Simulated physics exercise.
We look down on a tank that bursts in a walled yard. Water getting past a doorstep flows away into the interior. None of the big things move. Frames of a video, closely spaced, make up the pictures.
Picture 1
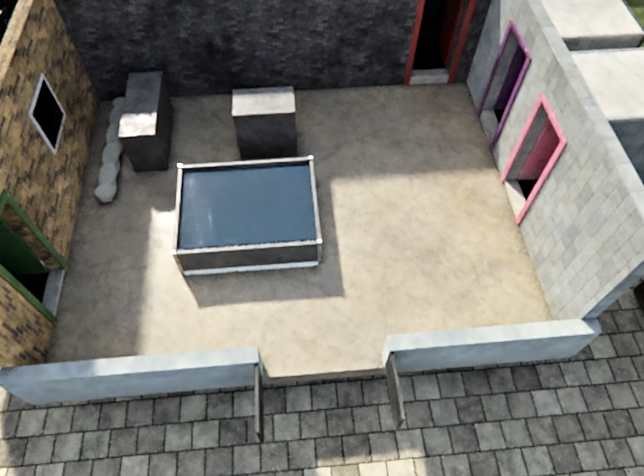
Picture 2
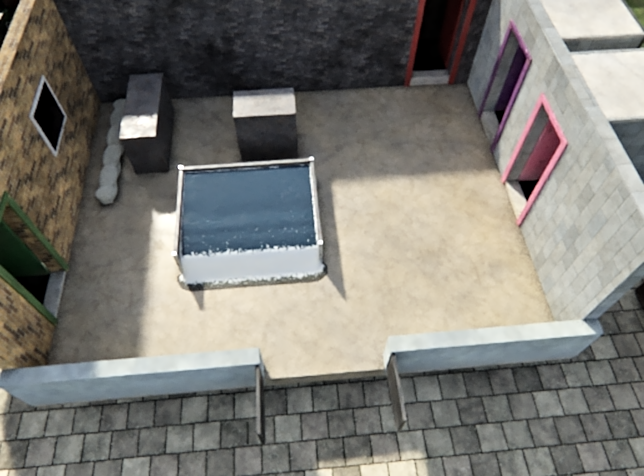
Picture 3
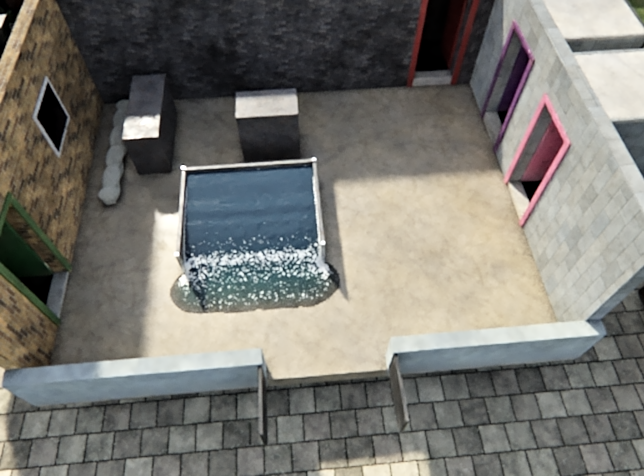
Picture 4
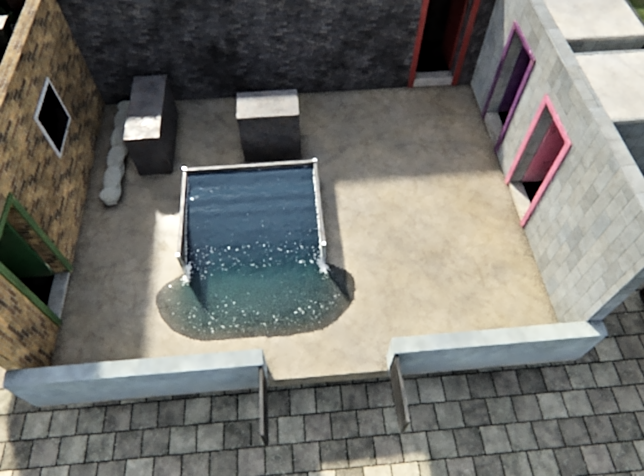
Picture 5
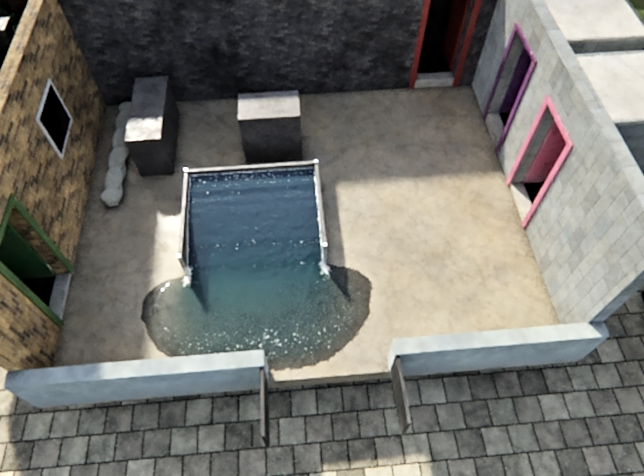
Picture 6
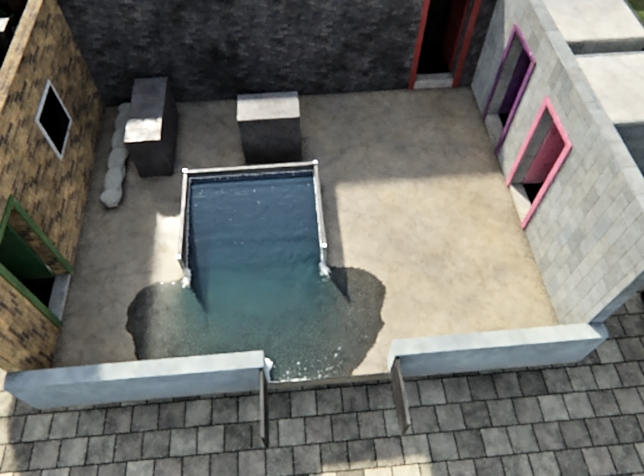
Water bursts from the front of a tank and spreads across the walled yard's floor.
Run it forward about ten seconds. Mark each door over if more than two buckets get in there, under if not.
Purple door - under; green door - over; red door - under; pink door - under.
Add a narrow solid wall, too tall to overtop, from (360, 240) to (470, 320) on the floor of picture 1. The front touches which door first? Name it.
The one you want is the green one.
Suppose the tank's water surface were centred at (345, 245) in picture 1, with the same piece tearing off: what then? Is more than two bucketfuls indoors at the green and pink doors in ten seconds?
Looking at it, green comes in under and pink comes in under.
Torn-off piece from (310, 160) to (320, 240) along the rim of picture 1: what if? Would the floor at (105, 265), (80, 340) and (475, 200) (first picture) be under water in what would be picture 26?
Following the listed order, the three come out not reached, not reached and reached by the spill.
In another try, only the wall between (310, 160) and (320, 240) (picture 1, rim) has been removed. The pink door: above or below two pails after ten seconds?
The pink door door crosses the line.
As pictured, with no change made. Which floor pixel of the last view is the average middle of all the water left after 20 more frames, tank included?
Roughly (219, 300) in the last picture.
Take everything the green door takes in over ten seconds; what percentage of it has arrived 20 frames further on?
My figure is 35 in a hundred.
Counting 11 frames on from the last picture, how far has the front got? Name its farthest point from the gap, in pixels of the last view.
Somewhere near (504, 347).
A moment on, water covers 20 % of the floor; the purple door not reached, the green door not reached, the red door not reached, the pink door not reached.
Next, water covers 20 % of the floor; the purple door not reached, the green door wet at the sill, nothing in, the red door not reached, the pink door not reached.
Then, water covers 30 % of the floor; the purple door not reached, the green door under two buckets in, the red door not reached, the pink door not reached.
Later, water covers 50 % of the floor; the purple door not reached, the green door over two buckets in, the red door not reached, the pink door wet at the sill, nothing in.
In the end, water covers 70 % of the floor; the purple door wet at the sill, nothing in, the green door over two buckets in, the red door not reached, the pink door wet at the sill, nothing in.
